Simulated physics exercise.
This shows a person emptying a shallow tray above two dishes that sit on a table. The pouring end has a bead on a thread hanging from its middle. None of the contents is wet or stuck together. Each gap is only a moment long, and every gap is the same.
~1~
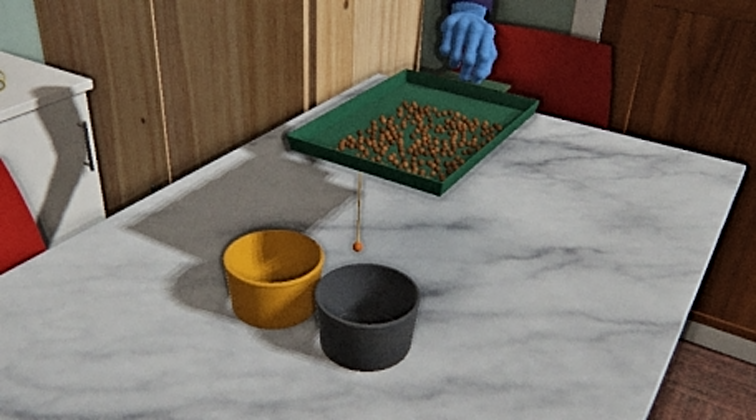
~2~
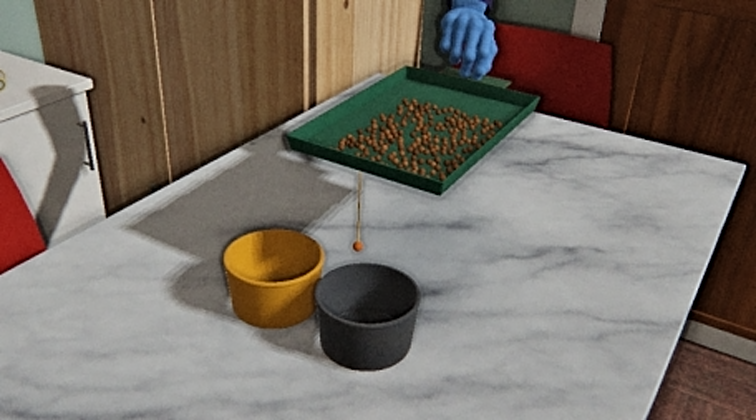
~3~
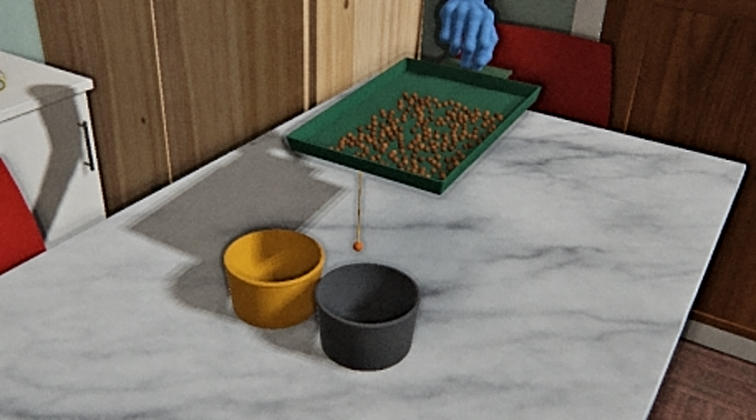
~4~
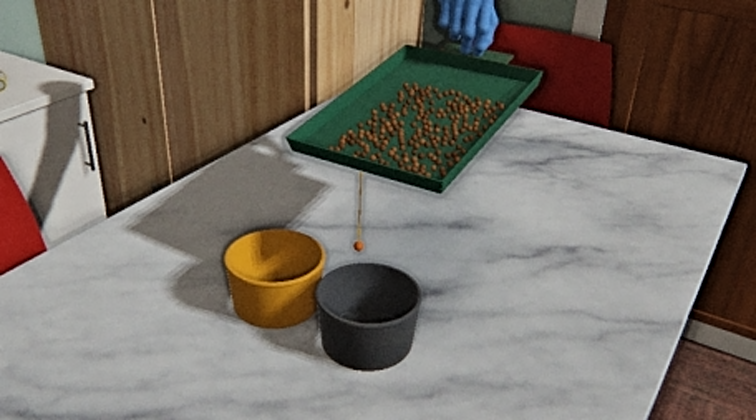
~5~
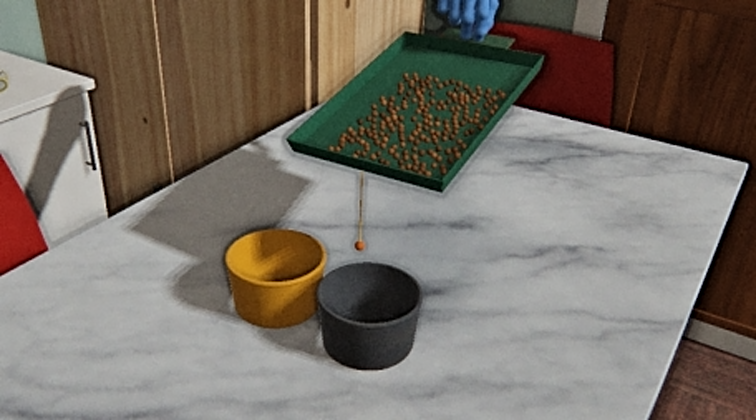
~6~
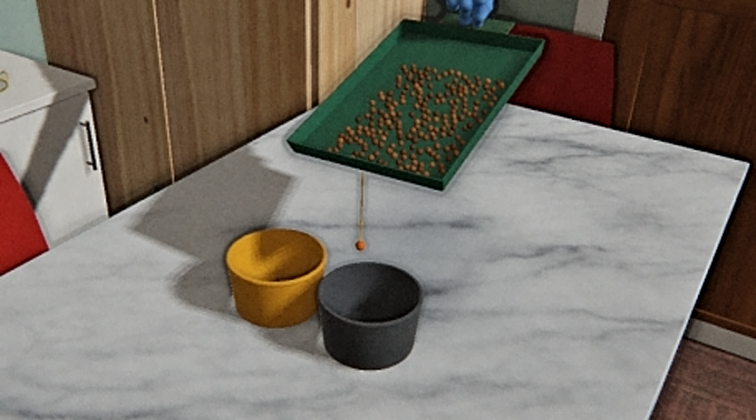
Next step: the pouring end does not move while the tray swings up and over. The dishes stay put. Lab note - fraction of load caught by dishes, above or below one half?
Pretty clear the dishes gather most of what falls.
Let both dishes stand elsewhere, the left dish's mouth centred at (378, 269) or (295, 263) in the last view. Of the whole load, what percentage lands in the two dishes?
Trial 1 around 20 percent, trial 2 around 90 percent.
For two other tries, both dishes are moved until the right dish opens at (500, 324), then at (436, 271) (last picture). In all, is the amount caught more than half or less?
So that's a lesser portion the first time round, a lesser portion the second.
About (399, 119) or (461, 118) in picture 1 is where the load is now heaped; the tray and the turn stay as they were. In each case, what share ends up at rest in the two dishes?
Estimate: 90 % first, 90 % second.
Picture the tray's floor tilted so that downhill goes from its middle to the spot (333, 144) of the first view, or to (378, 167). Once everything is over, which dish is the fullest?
Leftward dish on the first try, Rightward dish on the second.
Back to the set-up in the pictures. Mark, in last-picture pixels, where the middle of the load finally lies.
Resting centre, last picture - approx. (289, 308).
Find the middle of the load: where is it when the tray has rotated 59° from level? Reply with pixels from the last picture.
Look about (363, 151) in the last picture.
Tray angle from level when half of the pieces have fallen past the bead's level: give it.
Somewhere around 105 degrees.
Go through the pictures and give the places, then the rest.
Corners of the pouring end at (291, 135) and (441, 181), level; middle of the load at (424, 140), cereal balls; left dish at (244, 298); right dish at (339, 340); bead on its thread at (357, 247), in the first picture.
Corners of the pouring end at (291, 134) and (441, 180), level; middle of the load at (425, 138), in the second picture.
Corners of the pouring end at (291, 135) and (441, 180), tipped barely, lowest at the left corner; middle of the load at (425, 134), in the third picture.
Corners of the pouring end at (291, 137) and (441, 179), tipped a little, lowest at the left corner; middle of the load at (425, 128), in the fourth picture.
Corners of the pouring end at (291, 138) and (441, 178), tipped a little, lowest at the left corner; middle of the load at (426, 122), in the fifth picture.
Corners of the pouring end at (291, 139) and (441, 178), tipped clearly, lowest at the left corner; middle of the load at (424, 117); left dish at (247, 297); right dish at (342, 339), in the sixth picture.
Soon, tray tipped steeply; nearly all on the tray; a stray few in the air.
A while on, tray tipped right over; most on the tray; a stray few in the left dish; a small part in the air.
Towards the end, tray tipped past a quarter turn; about a third in the right dish; about two thirds in the left dish; a small part outside both.
Finally, tray tipped past a quarter turn; about a third in the right dish; about two thirds in the left dish; a small part outside both.
